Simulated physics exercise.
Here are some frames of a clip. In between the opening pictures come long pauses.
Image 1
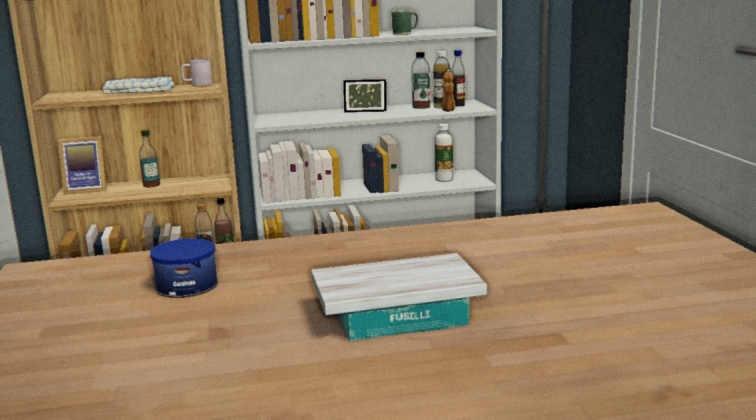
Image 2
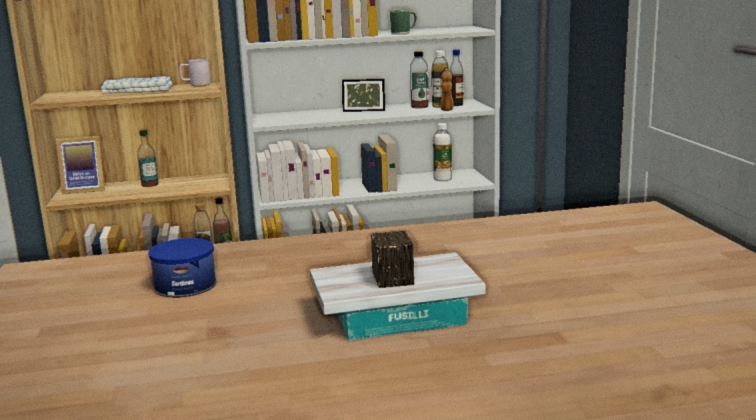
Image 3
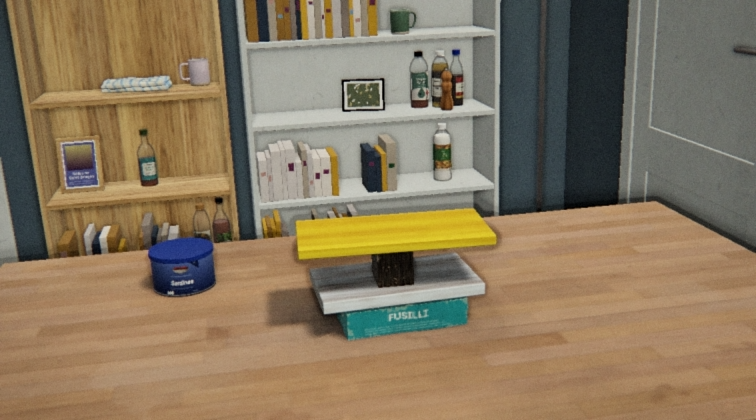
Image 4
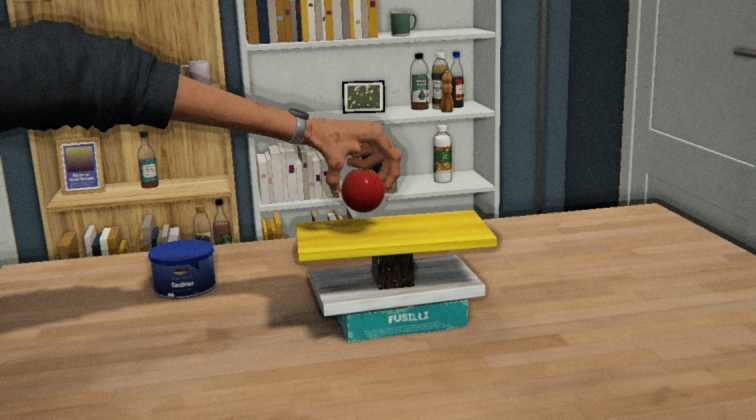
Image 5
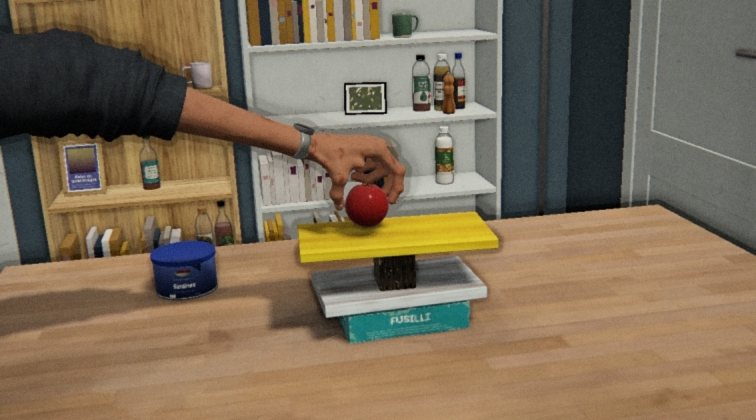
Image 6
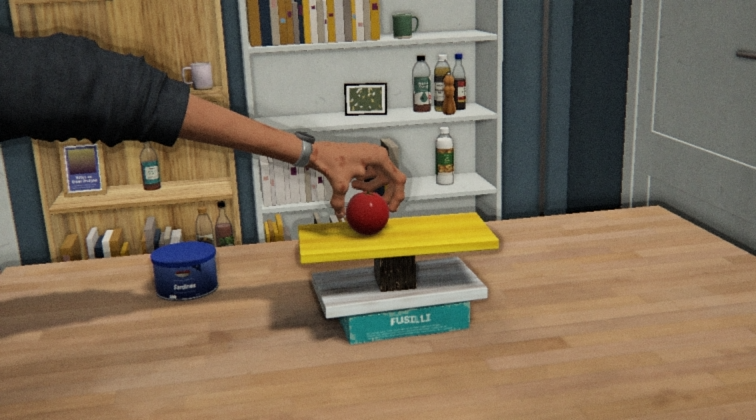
On a wooden table in front of shelves, a white board rests on a turquoise packet beside a blue tub. A black block appears on the board, then a yellow board lies across the block. An arm reaches in from the left and lowers a red tomato onto the yellow board, keeping hold of it.
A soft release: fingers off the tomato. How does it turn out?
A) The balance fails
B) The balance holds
B.
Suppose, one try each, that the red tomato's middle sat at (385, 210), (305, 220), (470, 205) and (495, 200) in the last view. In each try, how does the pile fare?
Well, on the first go it stays steady, on the second it tumbles down, on the third it tumbles down, and on the fourth it tumbles down.
Then, 0.50 s on from there, no change.
Then, 1.40 s on from there, red tomato resting near (367, 214).
In the end, all 6 unmoved. At the end, from the last picture's camera, red tomato near (366, 214). The pile keeps its balance.
